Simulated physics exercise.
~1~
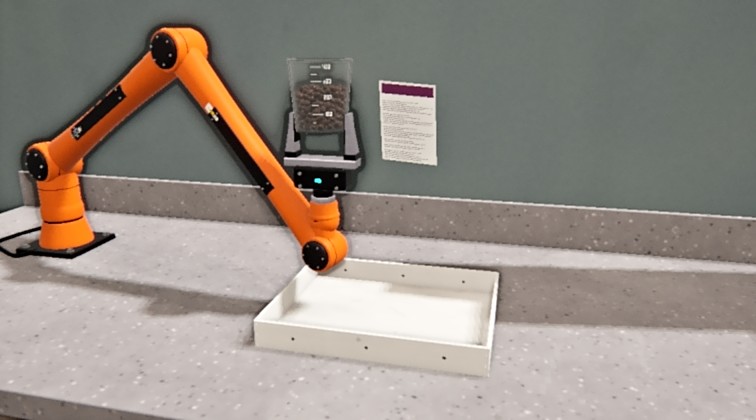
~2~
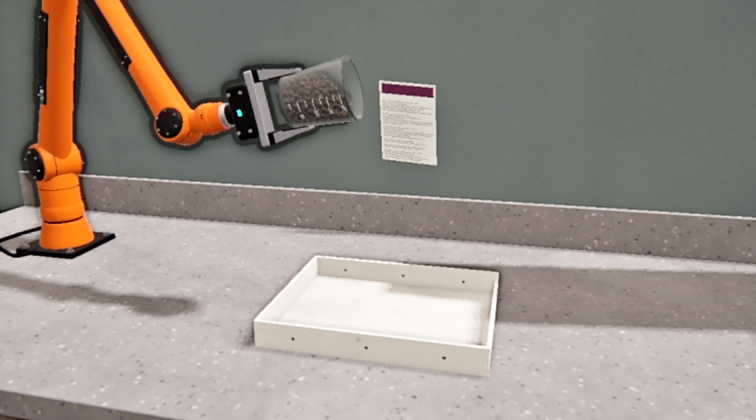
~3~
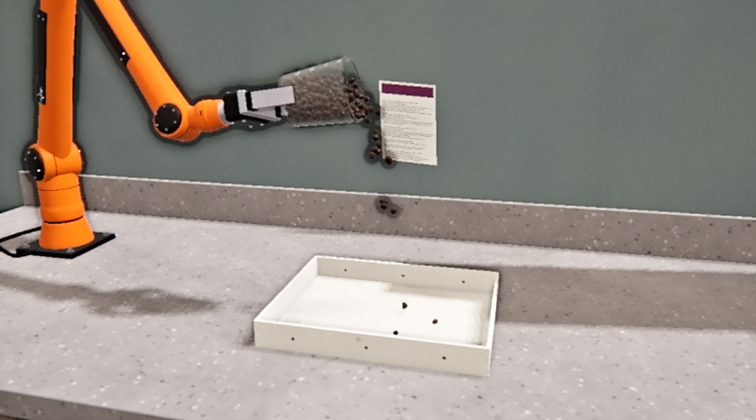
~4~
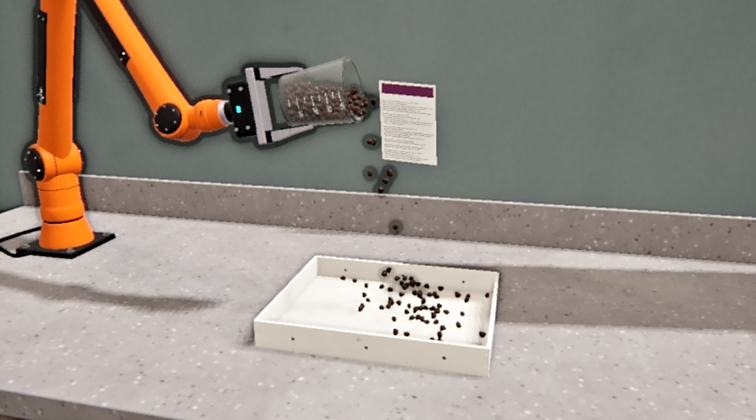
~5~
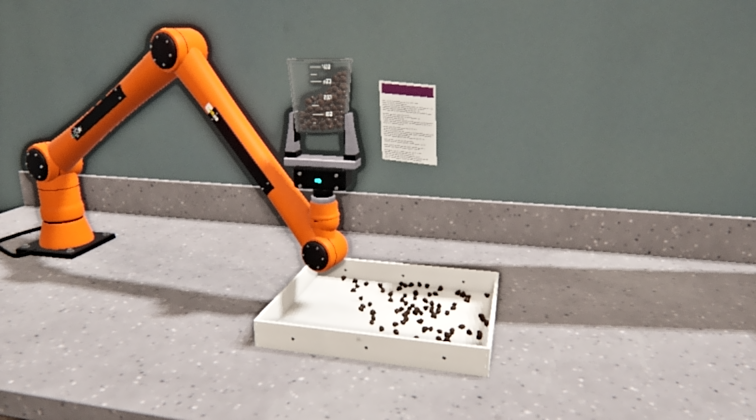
On a speckled grey counter, an orange robot arm tips a clear cup, scattering some dark beans into a white tray, then rights it.
